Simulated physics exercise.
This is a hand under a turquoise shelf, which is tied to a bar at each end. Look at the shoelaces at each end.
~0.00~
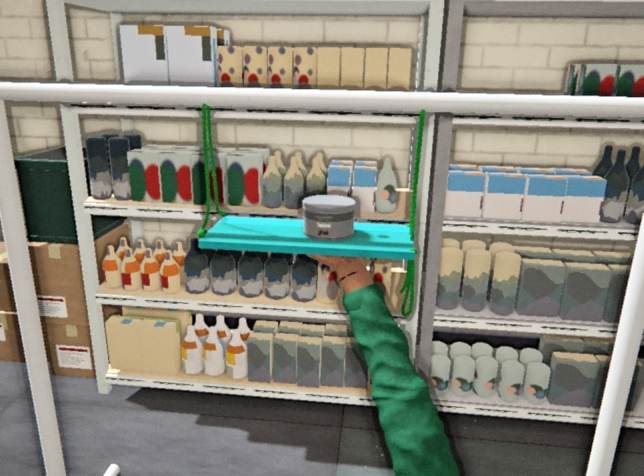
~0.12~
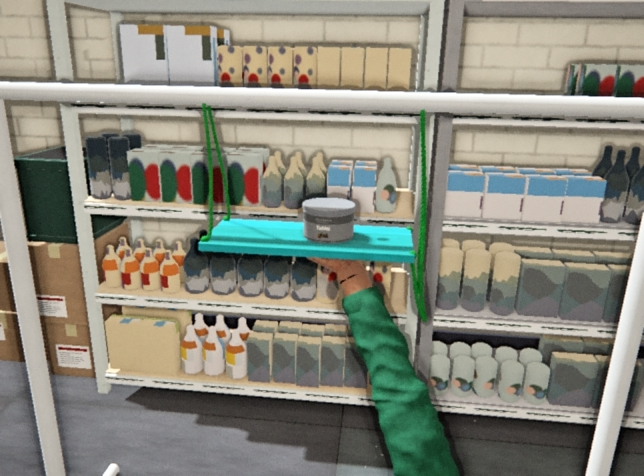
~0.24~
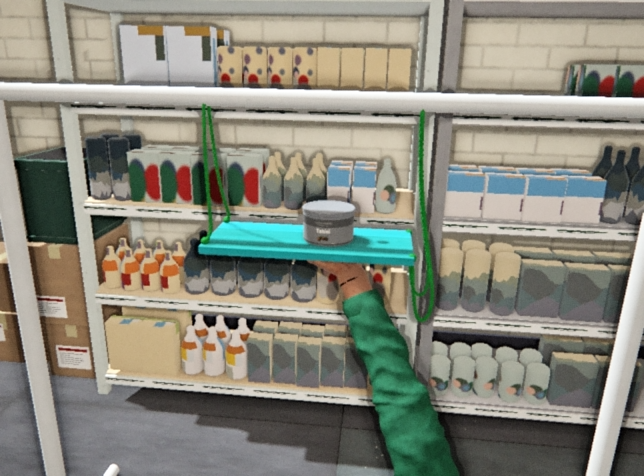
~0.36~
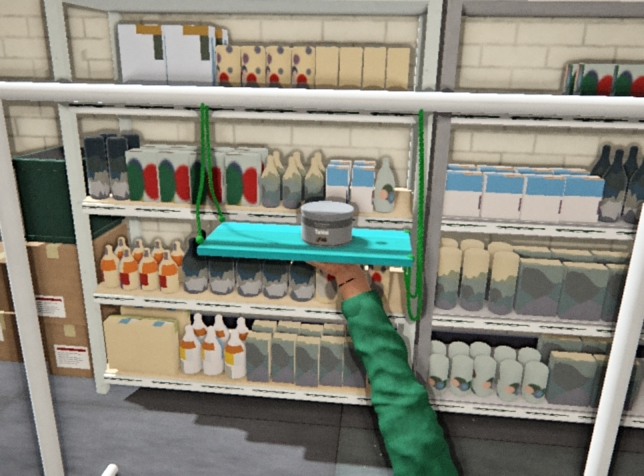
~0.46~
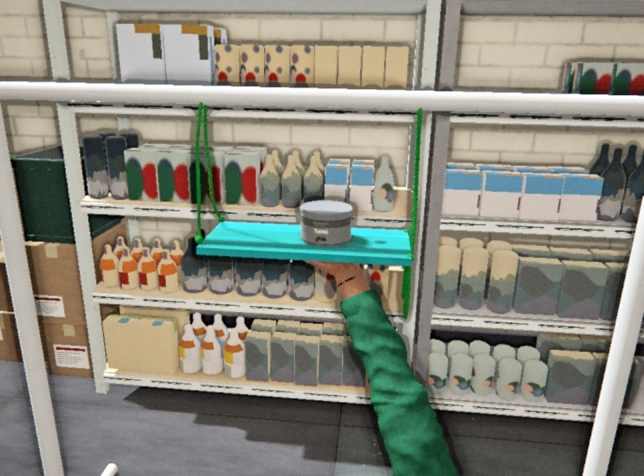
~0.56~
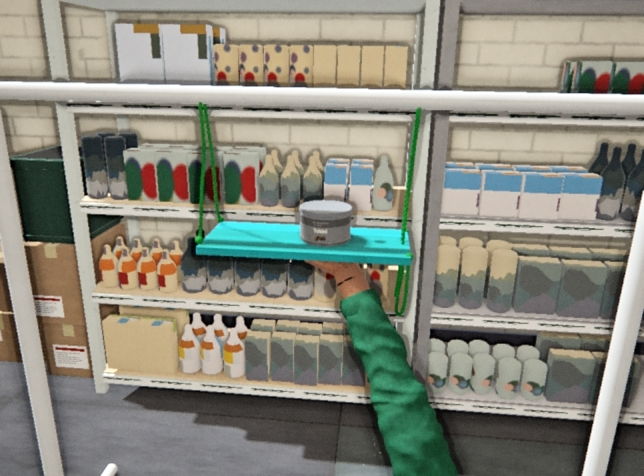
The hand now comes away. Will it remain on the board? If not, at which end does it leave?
The grey tub tumbles from the right end.
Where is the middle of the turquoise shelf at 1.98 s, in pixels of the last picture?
Close to (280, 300).
After 1.34 s, board tipped 39° down to the right; tub on the floor.
After 1.98 s, board tipped 42° down to the right; tub on the floor.
In the end, board tipped 44° down to the right; tub on the floor. The grey tub is shed rightwards.
